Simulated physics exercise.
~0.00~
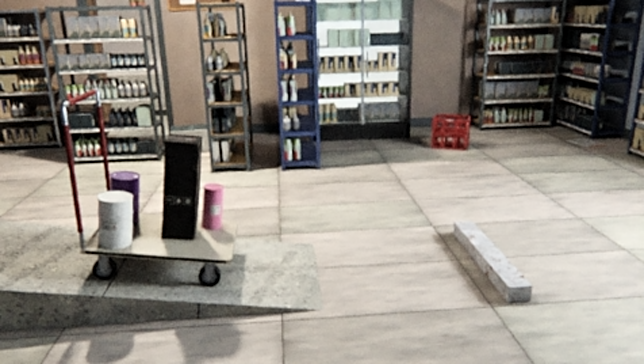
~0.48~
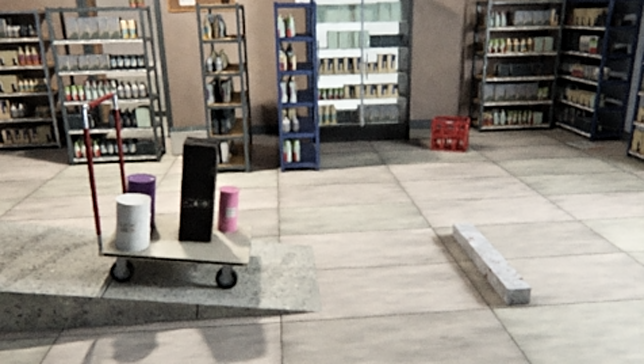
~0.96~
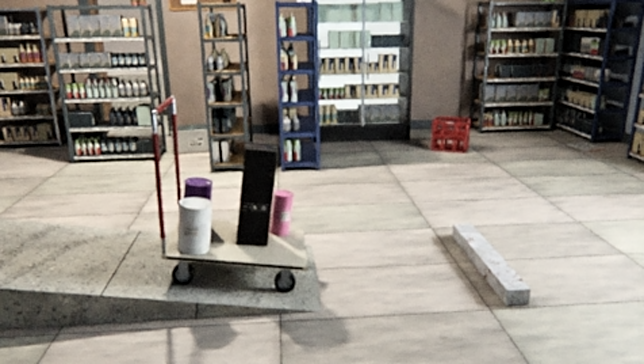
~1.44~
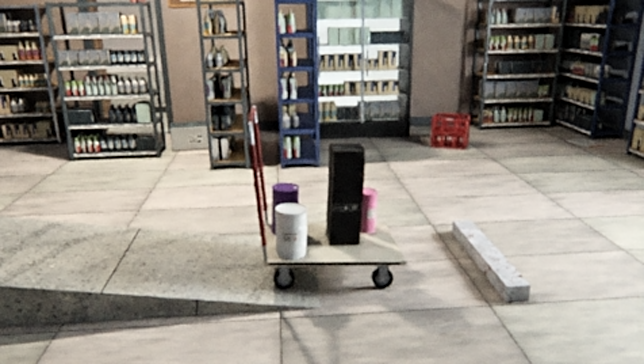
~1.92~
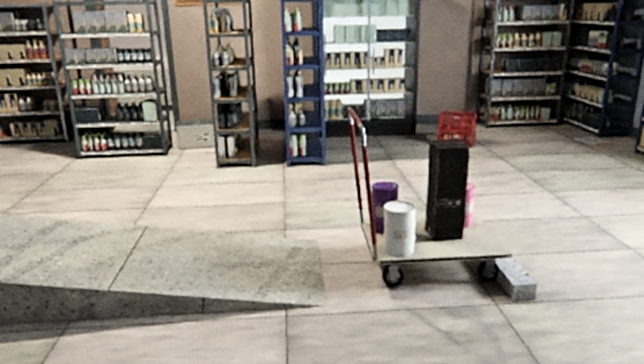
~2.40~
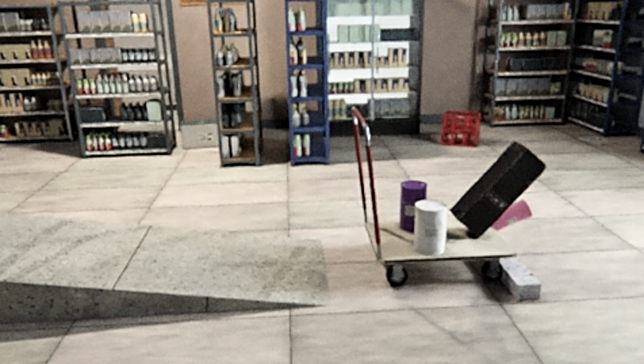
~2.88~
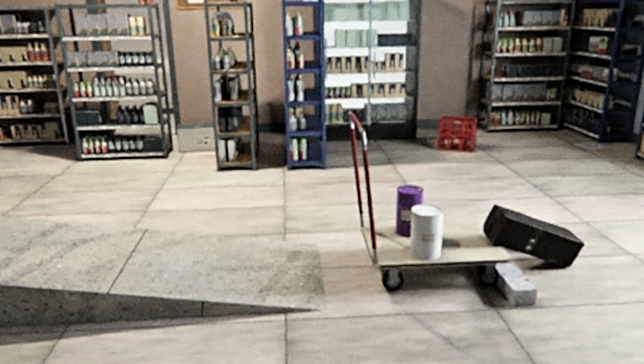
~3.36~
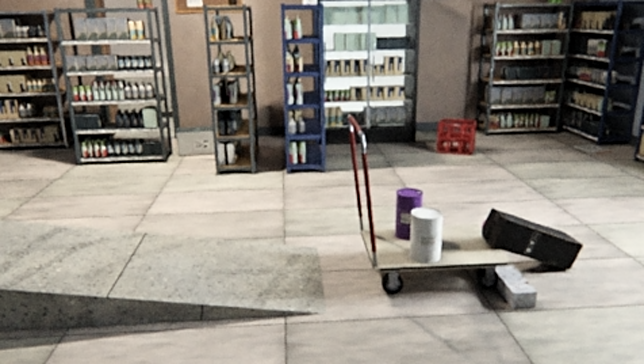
A loaded trolley rolls right into a kerb, toppling the black box and pink canister off.
